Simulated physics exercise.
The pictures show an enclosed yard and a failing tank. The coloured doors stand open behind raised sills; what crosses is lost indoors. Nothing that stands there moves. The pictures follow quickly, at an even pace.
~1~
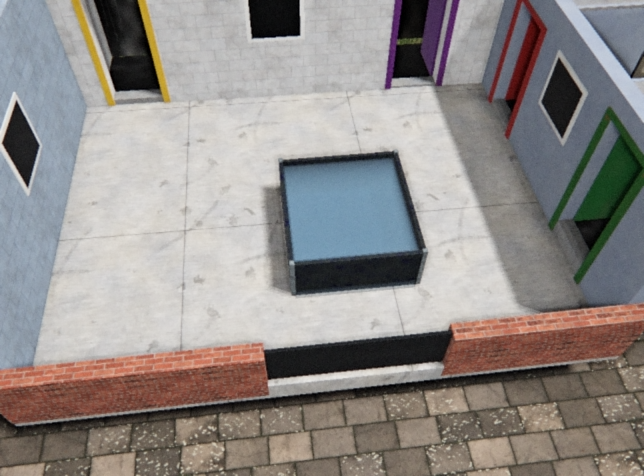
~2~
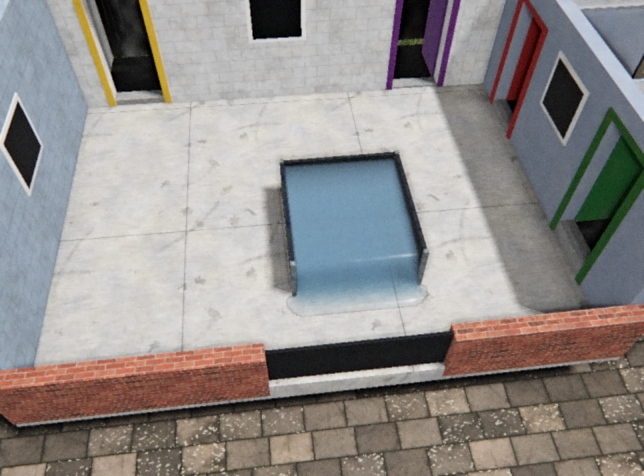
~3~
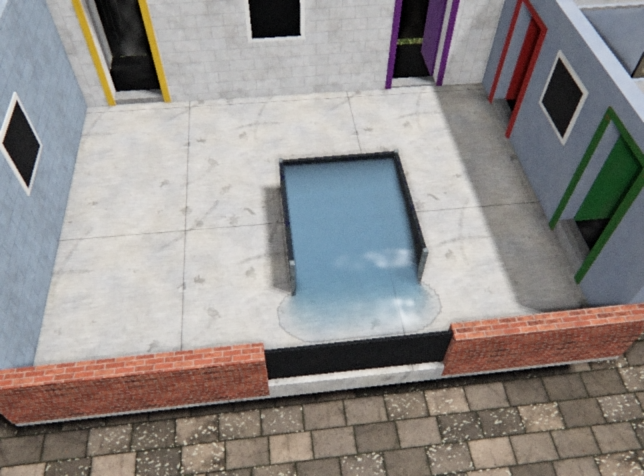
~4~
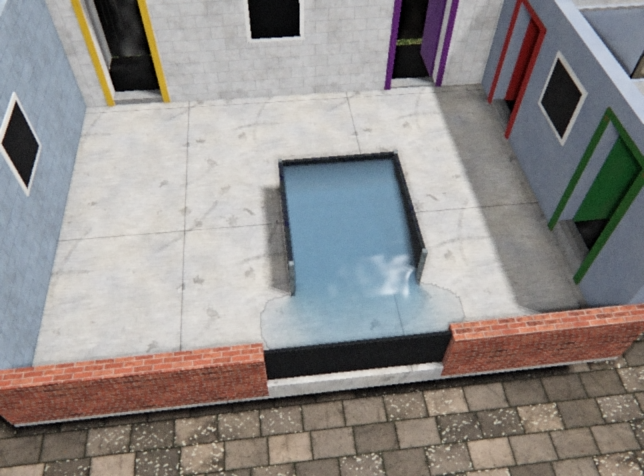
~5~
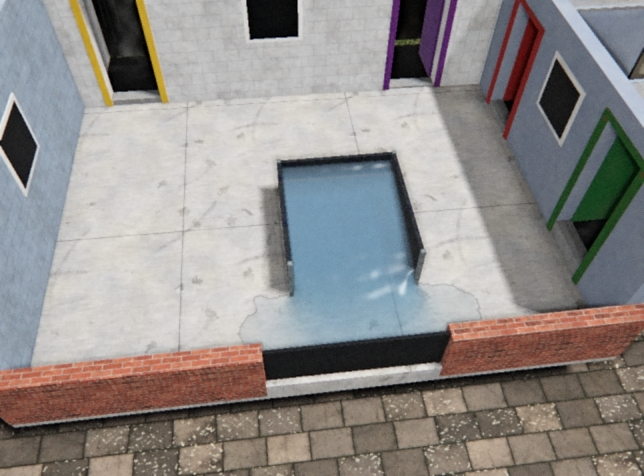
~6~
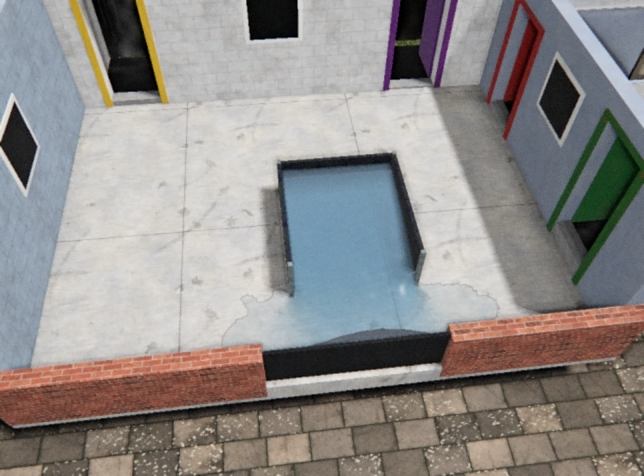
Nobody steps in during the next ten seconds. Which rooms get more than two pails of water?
The green door admits no more than that; the red door admits no more than that; the purple door lets in a lot; the yellow door admits no more than that.
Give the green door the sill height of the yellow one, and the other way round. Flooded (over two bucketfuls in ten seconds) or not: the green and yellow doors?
Then: Green door lets more in; yellow door lets less in.
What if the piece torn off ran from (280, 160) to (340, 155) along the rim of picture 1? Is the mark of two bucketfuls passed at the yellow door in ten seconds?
Yellow is under.
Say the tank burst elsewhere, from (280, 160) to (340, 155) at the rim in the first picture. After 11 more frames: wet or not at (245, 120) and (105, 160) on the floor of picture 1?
In turn: Awash, dry.
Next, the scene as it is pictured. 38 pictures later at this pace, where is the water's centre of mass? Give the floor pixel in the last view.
I would point to (320, 213).
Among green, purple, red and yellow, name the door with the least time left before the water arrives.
It is the door marked green.
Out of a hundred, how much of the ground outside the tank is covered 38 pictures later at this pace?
About 85 per cent.
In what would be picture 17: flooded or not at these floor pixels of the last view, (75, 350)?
Verdict: Under water.
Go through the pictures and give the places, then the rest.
The first frame shows the water tank at (348, 207) is whole and still.
In the second frame, water pours out at (358, 277) and has run to (290, 300).
In the third frame, the front is at (293, 329), out from the gap at (357, 278).
In the fourth frame, the front is at a hidden place, out from the gap at (356, 280).
In the fifth frame, the front is at a hidden place, out from the gap at (355, 281).
In the sixth frame, the front is at a hidden place, out from the gap at (355, 281).
A moment on, water covers 15 % of the floor; the green door not reached, the red door not reached, the purple door not reached, the yellow door not reached.
Next, water covers 30 % of the floor; the green door wet at the sill, nothing in, the red door not reached, the purple door not reached, the yellow door not reached.
Then, water covers 50 % of the floor; the green door wet at the sill, nothing in, the red door wet at the sill, nothing in, the purple door not reached, the yellow door not reached.
Later, water covers 85 % of the floor; the green door wet at the sill, nothing in, the red door wet at the sill, nothing in, the purple door over two buckets in, the yellow door under two buckets in.
In the end, water covers 95 % of the floor; the green door wet at the sill, nothing in, the red door under two buckets in, the purple door over two buckets in, the yellow door under two buckets in.
